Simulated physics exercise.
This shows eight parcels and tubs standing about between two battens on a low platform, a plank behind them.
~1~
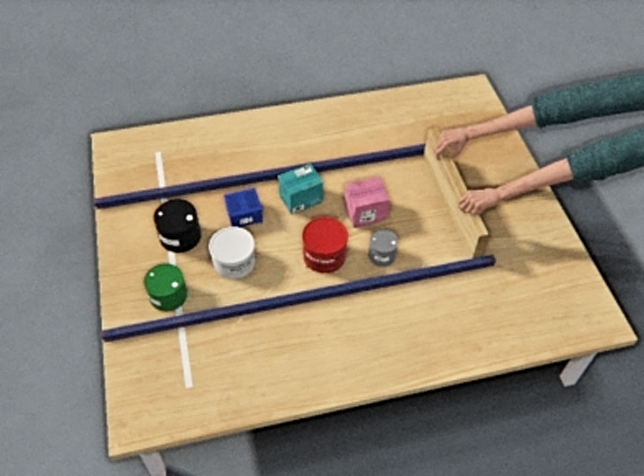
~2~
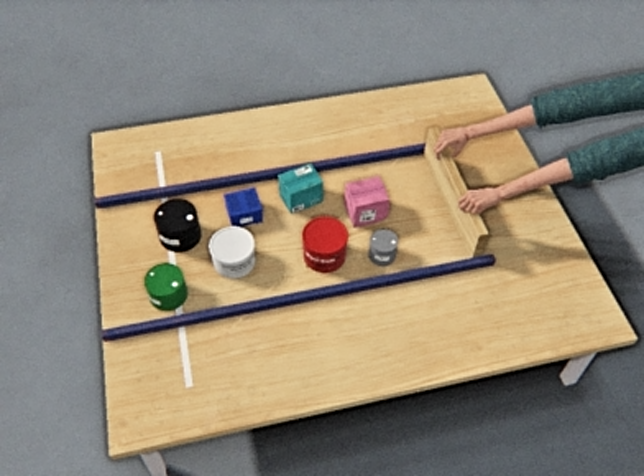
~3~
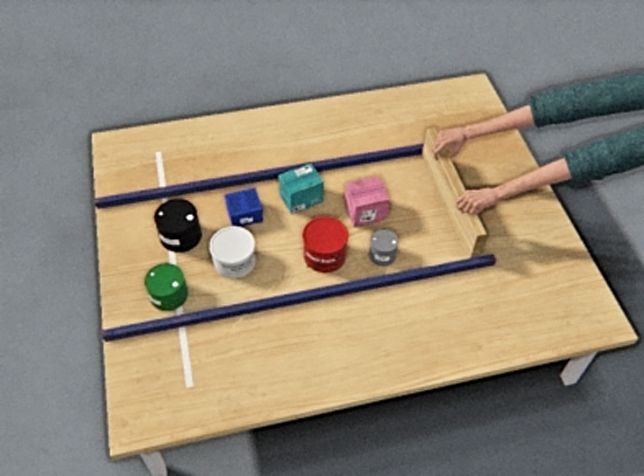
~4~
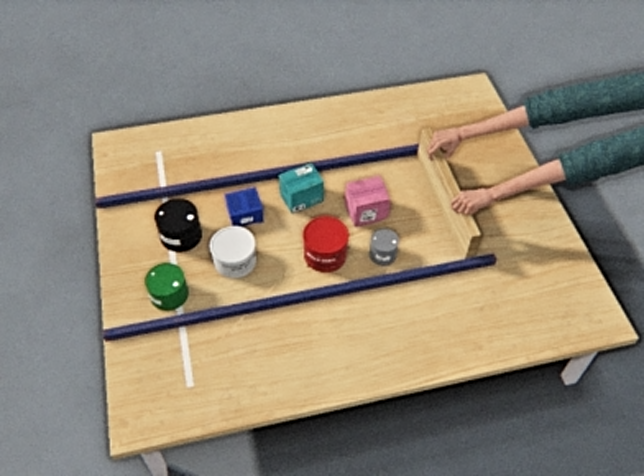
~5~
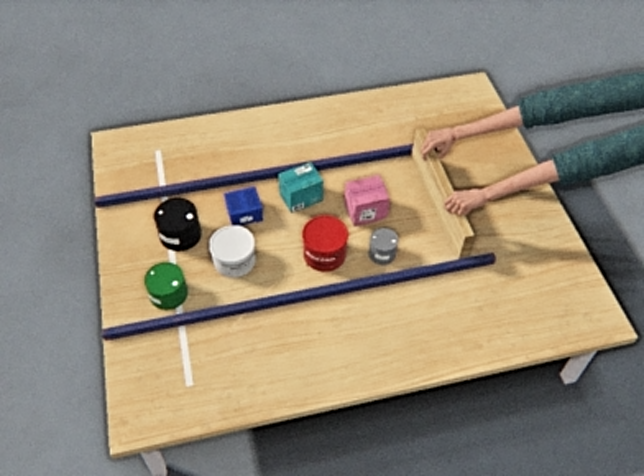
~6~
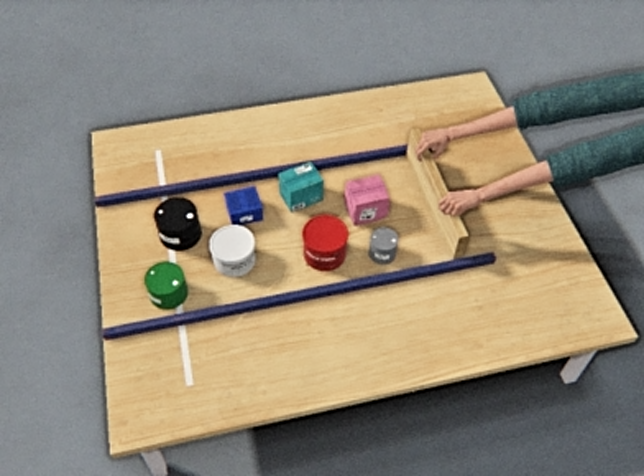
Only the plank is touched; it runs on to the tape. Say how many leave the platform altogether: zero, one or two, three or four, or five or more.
Here the number that fall off is one or two.
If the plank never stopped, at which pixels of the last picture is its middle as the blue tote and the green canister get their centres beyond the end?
Its middle is around (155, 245) and around (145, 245).
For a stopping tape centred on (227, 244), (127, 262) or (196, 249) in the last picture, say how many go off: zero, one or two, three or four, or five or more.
In that order: Not one; 3 or 4; no fall at all.
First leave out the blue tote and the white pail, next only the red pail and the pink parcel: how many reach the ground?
First 0, then 0.
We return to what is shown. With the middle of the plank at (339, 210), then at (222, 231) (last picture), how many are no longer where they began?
At the one place 3, at the other 8.
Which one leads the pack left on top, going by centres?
It is the white pail.
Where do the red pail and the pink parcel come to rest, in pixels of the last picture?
First (146, 265), then (149, 232).
Early on, none off yet; green canister at rest near (166, 286); black canister at rest near (178, 224); white pail at rest near (234, 252).
A while later, none off yet; green canister at rest near (166, 286); black canister at rest near (178, 224); white pail travelled about its own width near (206, 254).
Further along, none off yet; green canister travelled a little near (150, 298); black canister travelled about its own width near (124, 232); white pail travelled well along near (138, 266).
Finally, the number that fall off is one or two; lost, black canister.
